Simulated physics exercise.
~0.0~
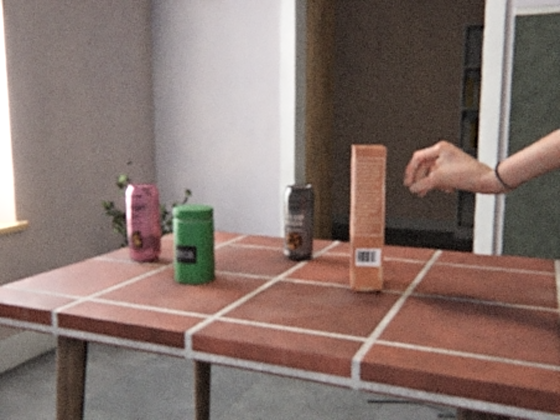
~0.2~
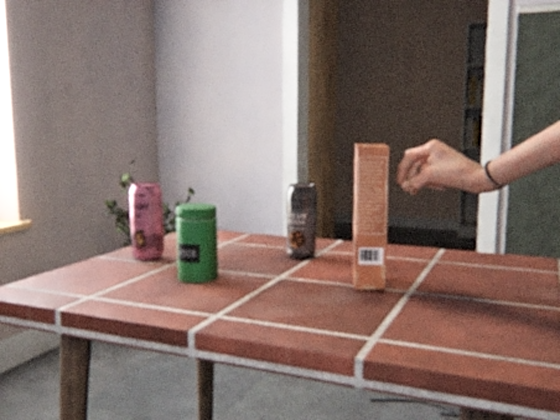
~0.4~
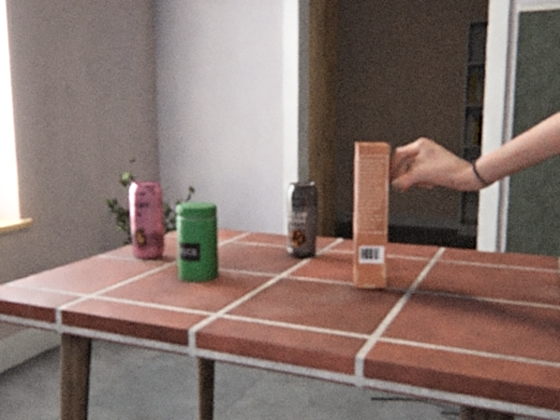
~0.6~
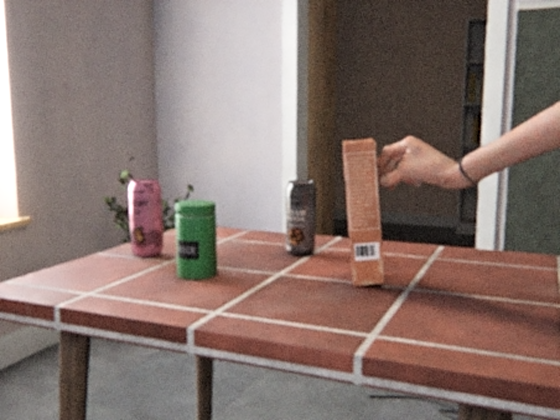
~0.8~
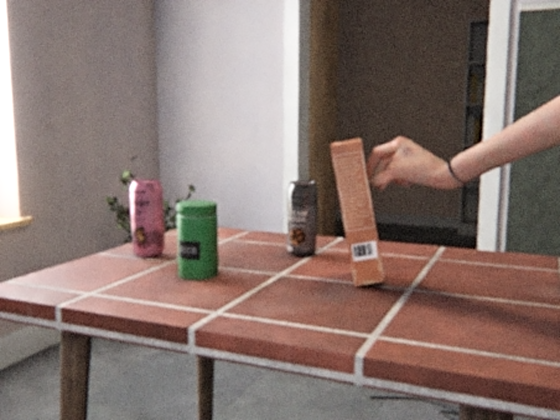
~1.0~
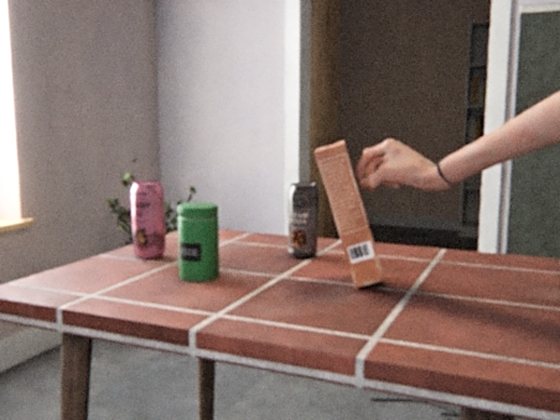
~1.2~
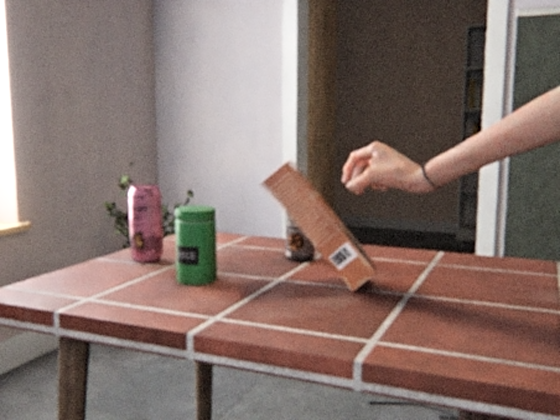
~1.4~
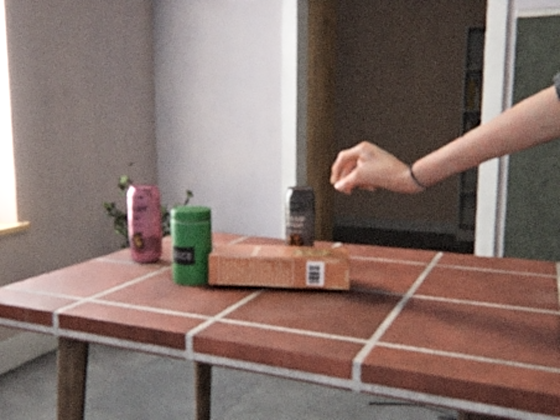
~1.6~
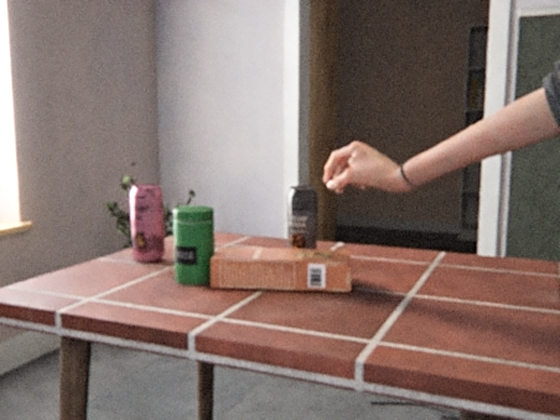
A hand reached in from the right and pushed the upper part of a tall orange carton on a tiled table, tipping it left until it fell onto its side by the green container, while the pink and grey cans stayed standing.
